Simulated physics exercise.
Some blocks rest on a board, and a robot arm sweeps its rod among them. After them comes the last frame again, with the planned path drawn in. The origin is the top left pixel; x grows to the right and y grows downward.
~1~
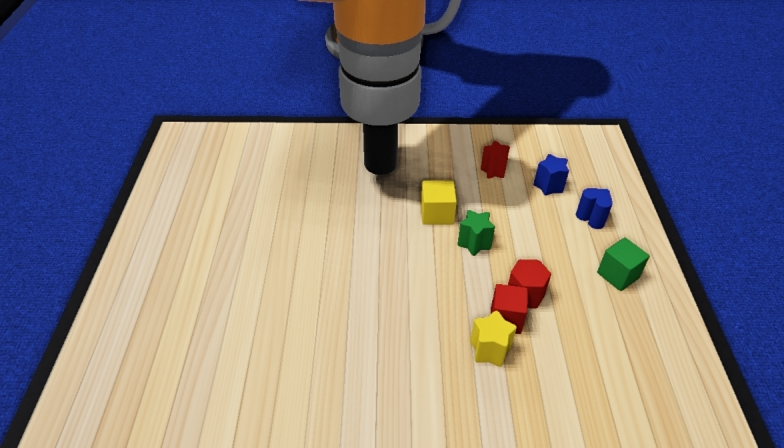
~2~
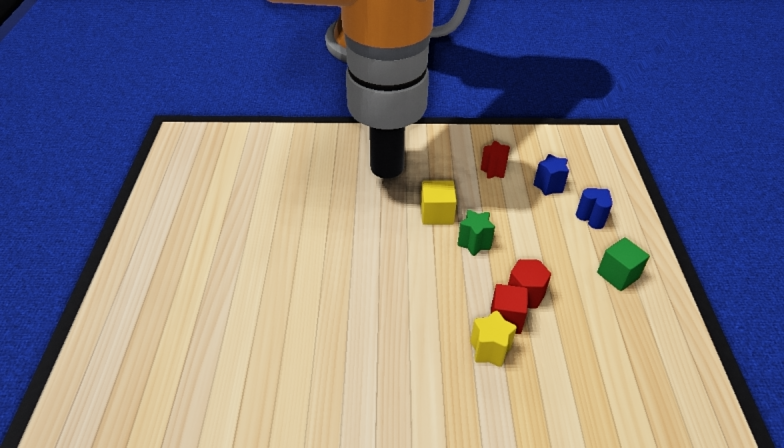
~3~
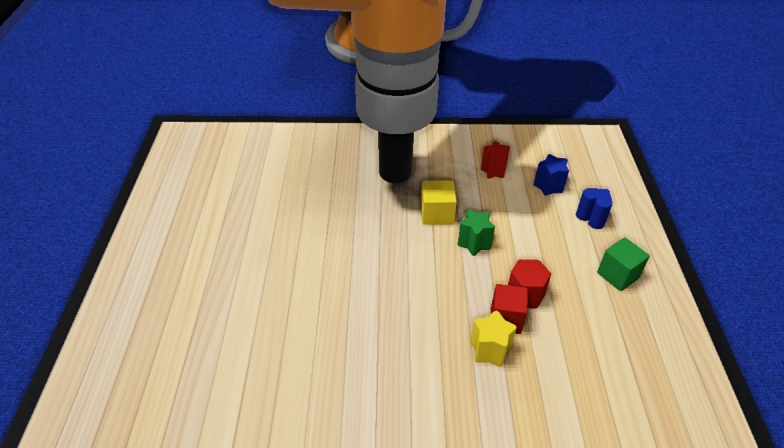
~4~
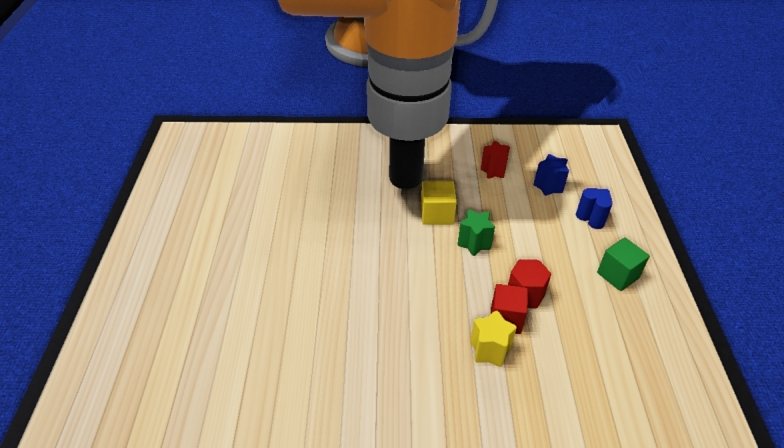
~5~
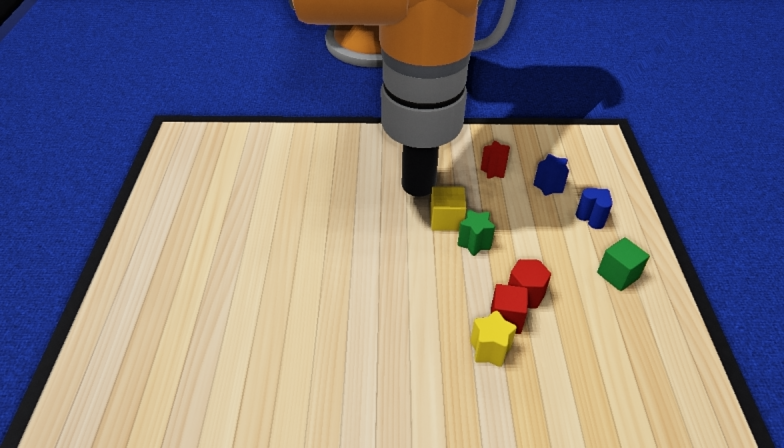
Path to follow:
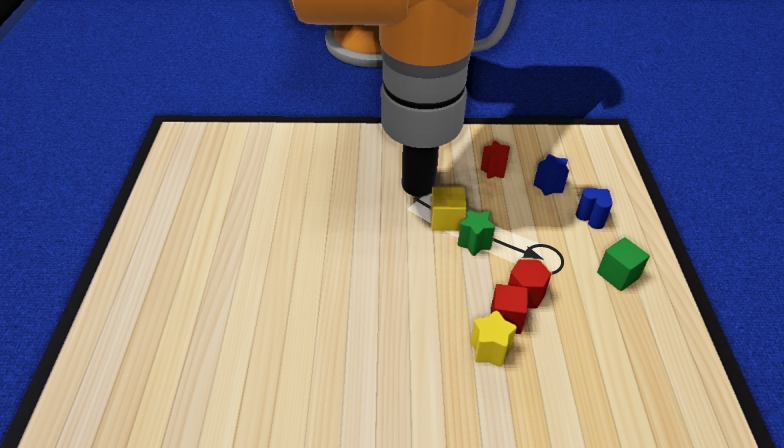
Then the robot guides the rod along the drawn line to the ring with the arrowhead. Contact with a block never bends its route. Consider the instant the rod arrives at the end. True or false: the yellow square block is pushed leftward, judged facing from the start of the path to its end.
The claim holds.
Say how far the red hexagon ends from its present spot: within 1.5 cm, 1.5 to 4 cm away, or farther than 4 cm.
I reckon it covers between 1.5 and 4 cm.
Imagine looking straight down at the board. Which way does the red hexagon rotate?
The twist is clockwise.
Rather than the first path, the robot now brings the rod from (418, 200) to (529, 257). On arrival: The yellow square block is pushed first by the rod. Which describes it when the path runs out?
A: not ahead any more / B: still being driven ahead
Letter B.
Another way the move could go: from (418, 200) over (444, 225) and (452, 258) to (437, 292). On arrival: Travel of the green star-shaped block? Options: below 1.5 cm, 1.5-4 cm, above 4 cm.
Result: Over 4 cm.
The line goes from (418, 200) by way of (455, 221) and (497, 241) to (544, 259).
What follows on the original path. One third of the way, rod at (457, 208); yellow square block at (493, 217); green star-shaped block at (506, 241), turned 65° clockwise.
Two thirds of the way, rod at (501, 228); yellow square block at (542, 234), turned 30° anticlockwise; green star-shaped block at (547, 262), turned 115° clockwise; red square block at (512, 302), turned 25° clockwise; red hexagon at (547, 288), turned 30° clockwise.
At the end, rod at (548, 246); yellow square block at (588, 245), turned 75° anticlockwise; green star-shaped block at (565, 265), turned 170° clockwise; red square block at (512, 302), turned 25° clockwise; red hexagon at (548, 289), turned 35° clockwise.
